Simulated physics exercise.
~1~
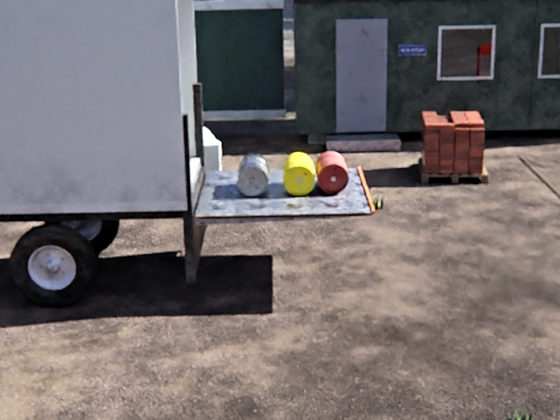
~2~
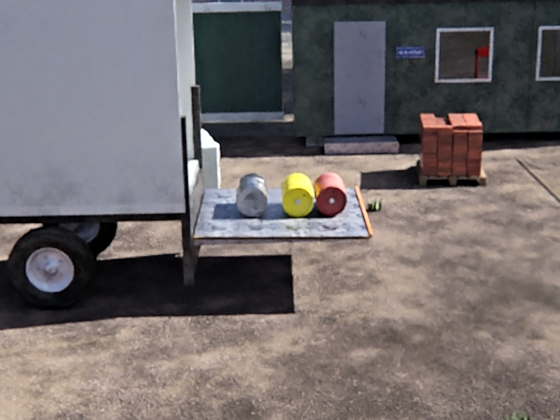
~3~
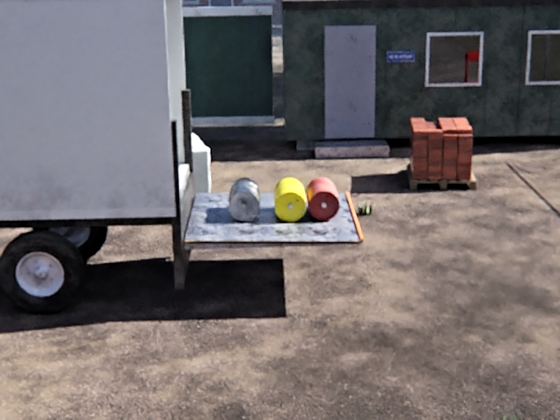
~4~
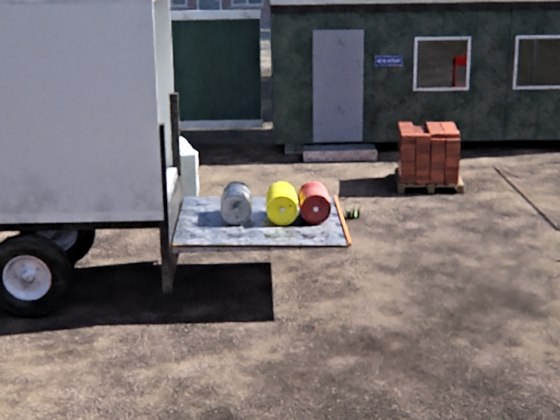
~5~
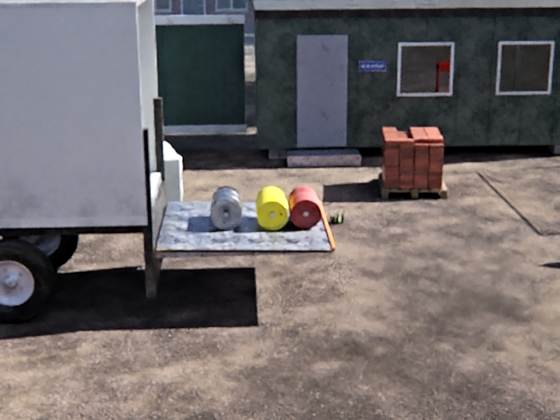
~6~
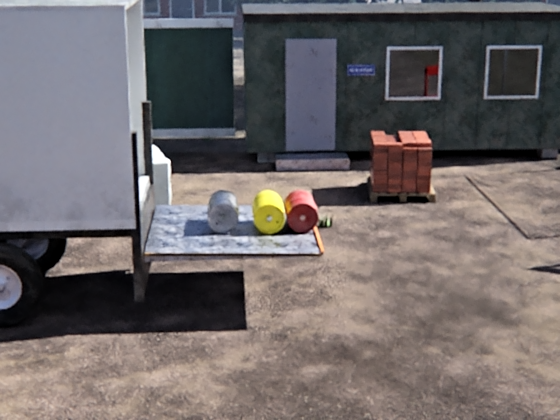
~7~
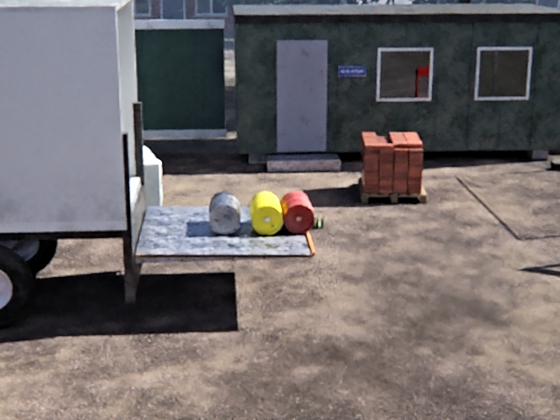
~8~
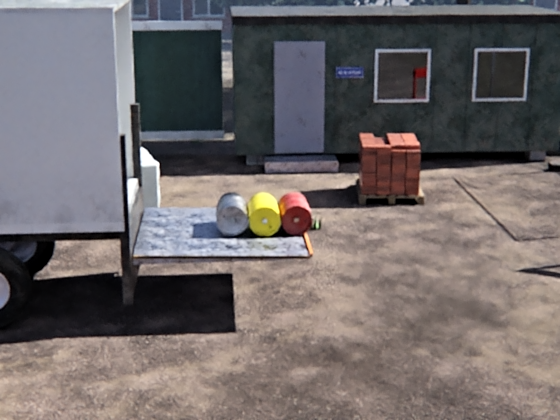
The clip opens on a lift platform at the back of a white van body, where a silver, a yellow and a red keg lie side by side near an orange edge stop, with a green cabin and stacked bricks behind. The platform comes down a little, then its outer end tips downwards as the view pans slightly right. The red and yellow kegs roll right towards the stop, and the silver one follows. At the end the platform stays tilted, with the red keg held back by the stop and the yellow and silver kegs still aboard.
